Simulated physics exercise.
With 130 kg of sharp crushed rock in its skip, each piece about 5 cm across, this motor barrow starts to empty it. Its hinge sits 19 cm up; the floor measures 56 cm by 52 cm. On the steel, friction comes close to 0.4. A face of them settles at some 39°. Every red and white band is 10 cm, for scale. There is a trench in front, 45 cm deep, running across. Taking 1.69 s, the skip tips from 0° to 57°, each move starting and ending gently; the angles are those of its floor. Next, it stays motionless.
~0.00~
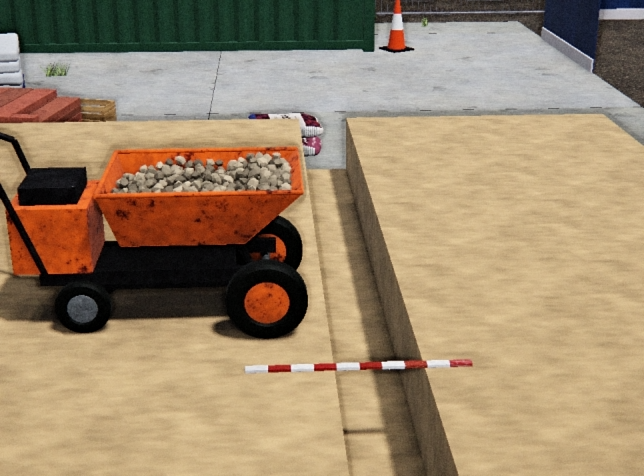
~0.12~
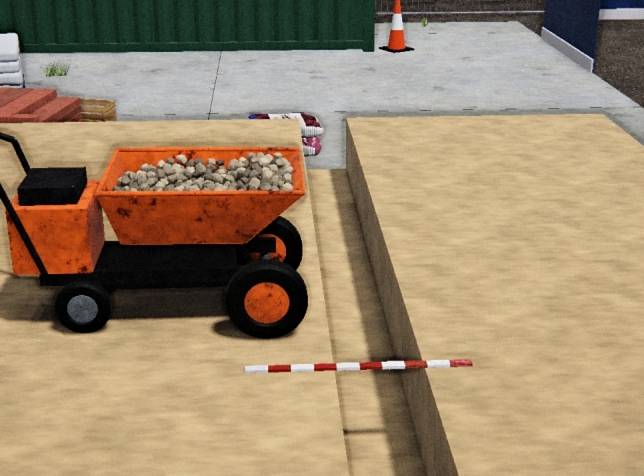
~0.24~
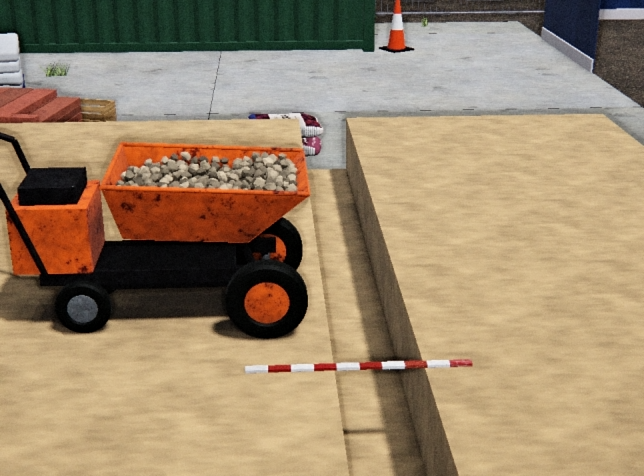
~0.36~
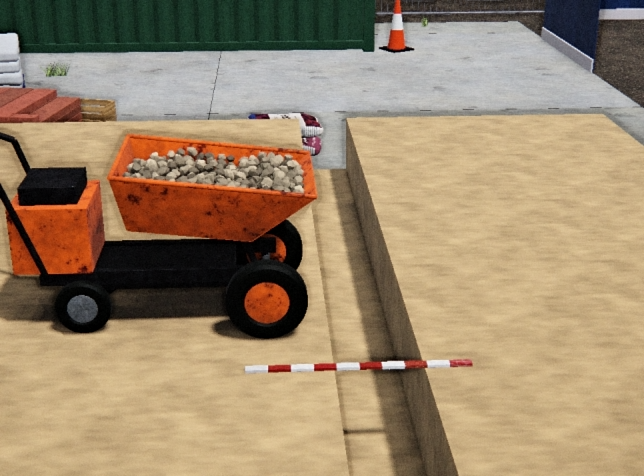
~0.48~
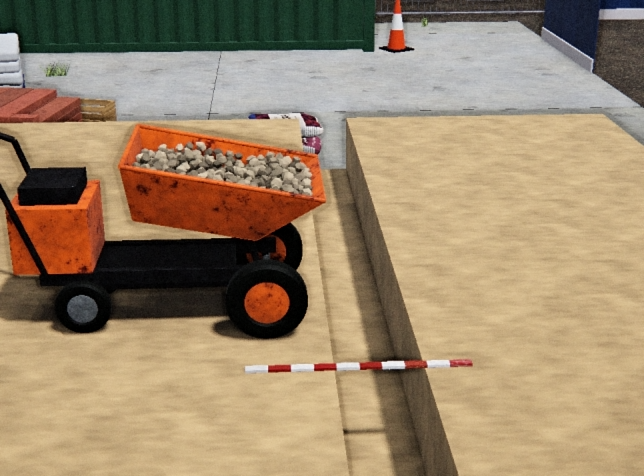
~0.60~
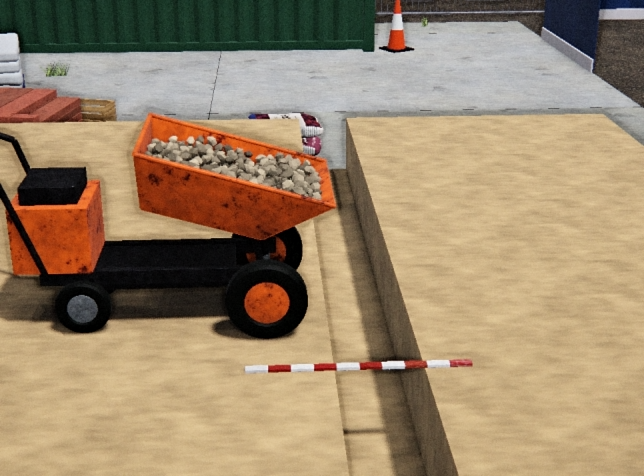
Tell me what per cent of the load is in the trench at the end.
Some 37 per cent.
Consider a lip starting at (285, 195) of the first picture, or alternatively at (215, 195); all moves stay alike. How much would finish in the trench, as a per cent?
Roughly 50 in a hundred, then 50 in a hundred.
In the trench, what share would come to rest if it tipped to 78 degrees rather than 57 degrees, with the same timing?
In that case near 50 per cent.
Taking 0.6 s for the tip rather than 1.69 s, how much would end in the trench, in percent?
It'd be some 20 per cent.
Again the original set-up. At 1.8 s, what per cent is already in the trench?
Close to 5 per cent has got there by then.
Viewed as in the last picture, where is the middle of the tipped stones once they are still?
Their middle ends up near (392, 371).
After 1.3 s the floor is at 48°; 100 % in the skip; the foremost stones are at (362, 225).
After 1.8 s the floor is at 57°; 93 % in the skip, 7 % in the trench; the foremost stones are at (416, 294).
After 2.1 s the floor is at 57°; 70 % in the skip, 15 % in the trench, 15 % past the trench; the foremost stones are at (463, 301).
After 4.1 s the floor is at 57°; 42 % in the skip, 37 % in the trench, 21 % past the trench; the foremost stones are at (511, 297).
